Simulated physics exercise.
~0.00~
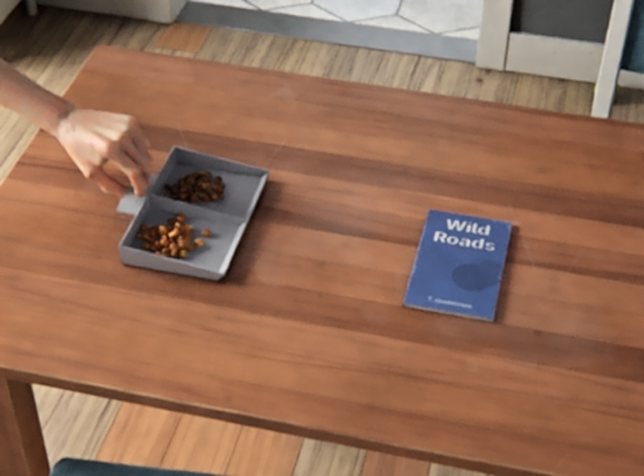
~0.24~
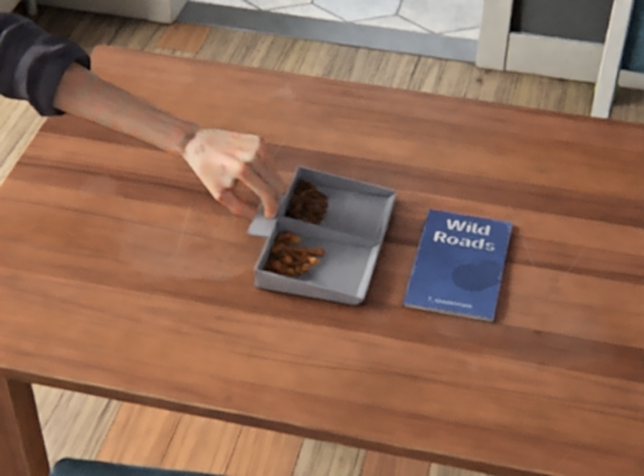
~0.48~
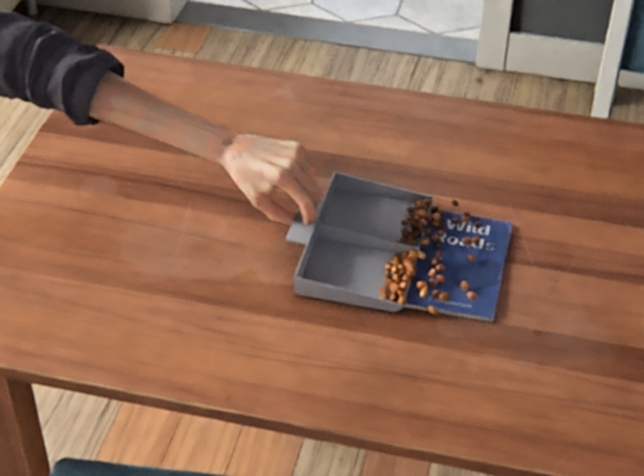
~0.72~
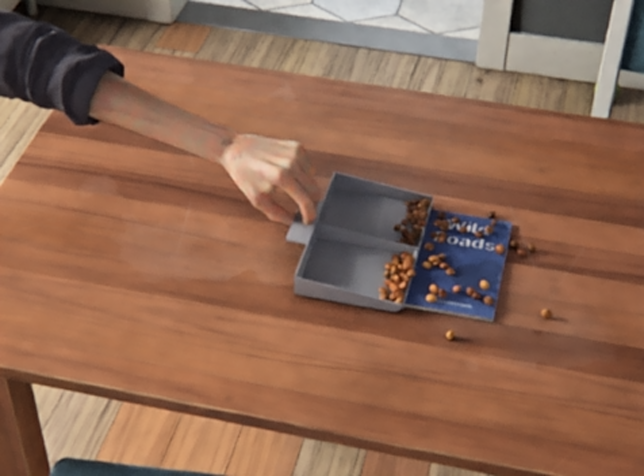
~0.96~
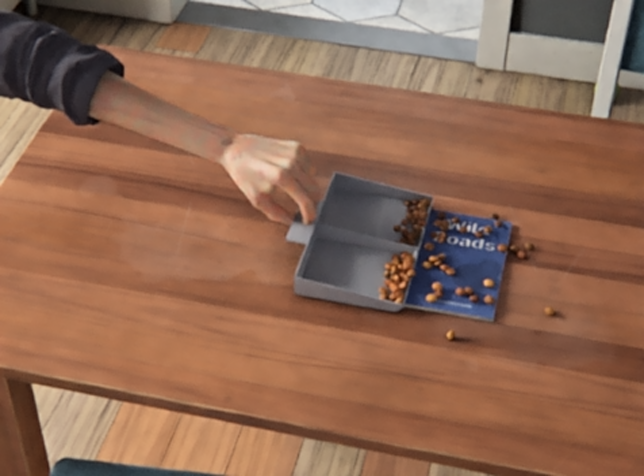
On a wooden table, a hand holds the tab of a shallow grey tray with two compartments, one holding dark brown pieces and the other lighter, golden-brown ones, while a thin blue book titled Wild Roads lies to the right. The hand pushes the tray rightward across the tabletop, with both piles still inside. The tray stops against the book, and pieces from both compartments spill over its front edge onto the cover. A few roll past the book onto the table. At the end, the hand stays at the tab, with many pieces remaining in the tray and the rest scattered.
